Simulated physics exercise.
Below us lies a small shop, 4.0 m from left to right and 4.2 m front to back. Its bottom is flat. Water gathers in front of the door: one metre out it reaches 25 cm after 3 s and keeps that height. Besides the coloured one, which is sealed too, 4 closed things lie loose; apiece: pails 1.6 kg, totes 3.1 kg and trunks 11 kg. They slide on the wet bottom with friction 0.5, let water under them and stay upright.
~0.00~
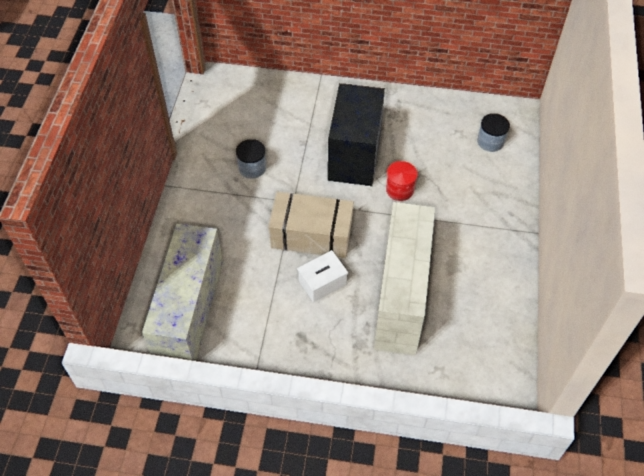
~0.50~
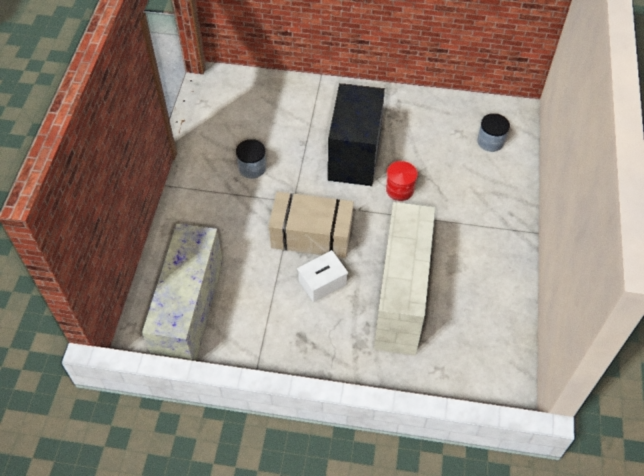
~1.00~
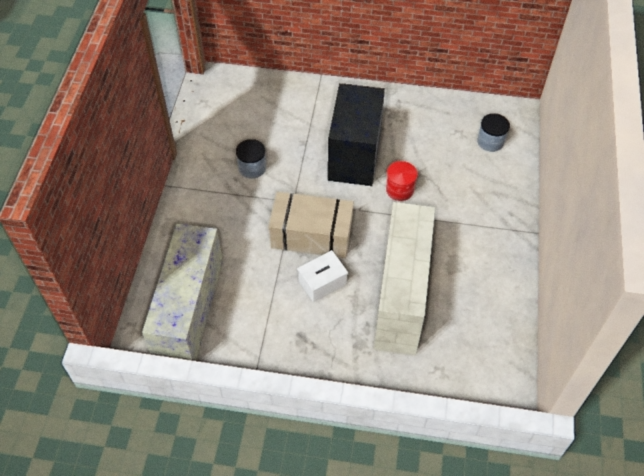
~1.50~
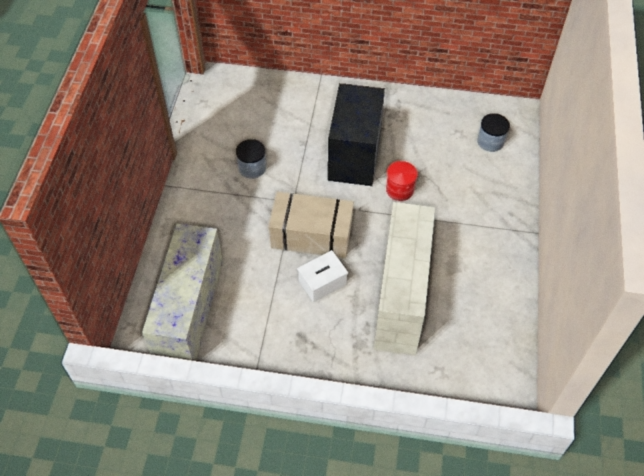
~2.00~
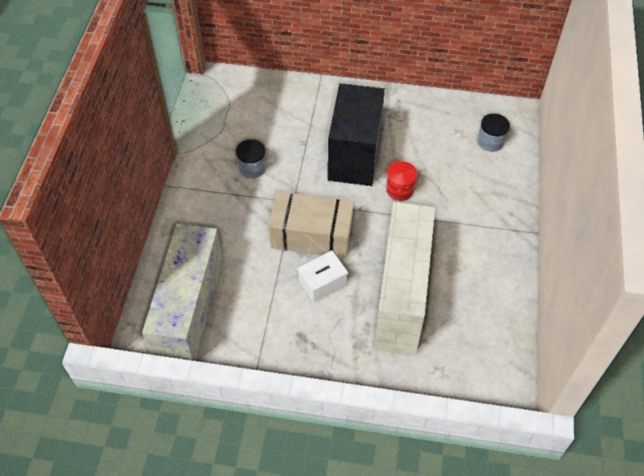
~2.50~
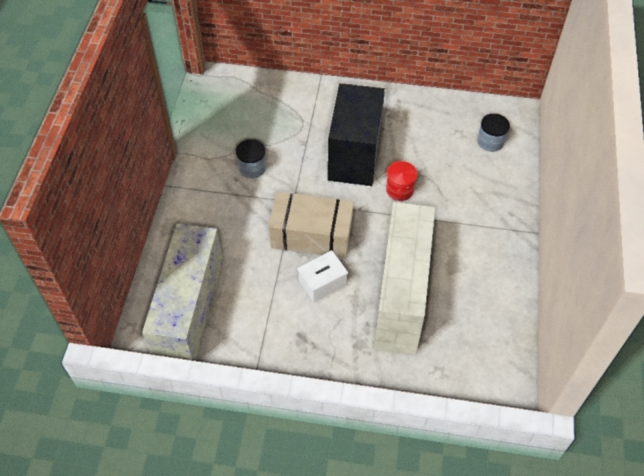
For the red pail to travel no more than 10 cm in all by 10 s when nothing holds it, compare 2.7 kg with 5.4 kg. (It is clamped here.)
I expect that only the higher weight holds it.
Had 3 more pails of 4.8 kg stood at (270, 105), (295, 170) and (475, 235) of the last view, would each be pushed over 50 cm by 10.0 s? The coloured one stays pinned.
In turn: Over, over, over.
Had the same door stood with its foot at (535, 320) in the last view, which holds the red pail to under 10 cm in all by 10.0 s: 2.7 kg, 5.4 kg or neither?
Then neither weight holds it.
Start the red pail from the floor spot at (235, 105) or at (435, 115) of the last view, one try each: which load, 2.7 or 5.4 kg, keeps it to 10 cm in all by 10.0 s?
In turn: Neither holds; neither holds.
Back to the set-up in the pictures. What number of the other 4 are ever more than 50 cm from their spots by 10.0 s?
That makes 4.
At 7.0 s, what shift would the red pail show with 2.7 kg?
About 0 cm.
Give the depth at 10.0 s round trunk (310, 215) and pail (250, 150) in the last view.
Roughly 13 and 14 cm.
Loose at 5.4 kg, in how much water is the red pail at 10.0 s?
Roughly 4 cm.
After 3.5 s the red pail would be 0 cm from its start with 2.7 kg and 0 cm from its start with 5.4 kg; 0 cm of water round it then.
After 4.5 s the red pail would be 0 cm from its start with 2.7 kg and 0 cm from its start with 5.4 kg; 1 cm of water round it then.
After 7.0 s the red pail would be 0 cm from its start with 2.7 kg and 0 cm from its start with 5.4 kg; 2 cm of water round it then.
After 10.0 s the red pail would be 45 cm from its start with 2.7 kg and 0 cm from its start with 5.4 kg; 4 cm of water round it then.
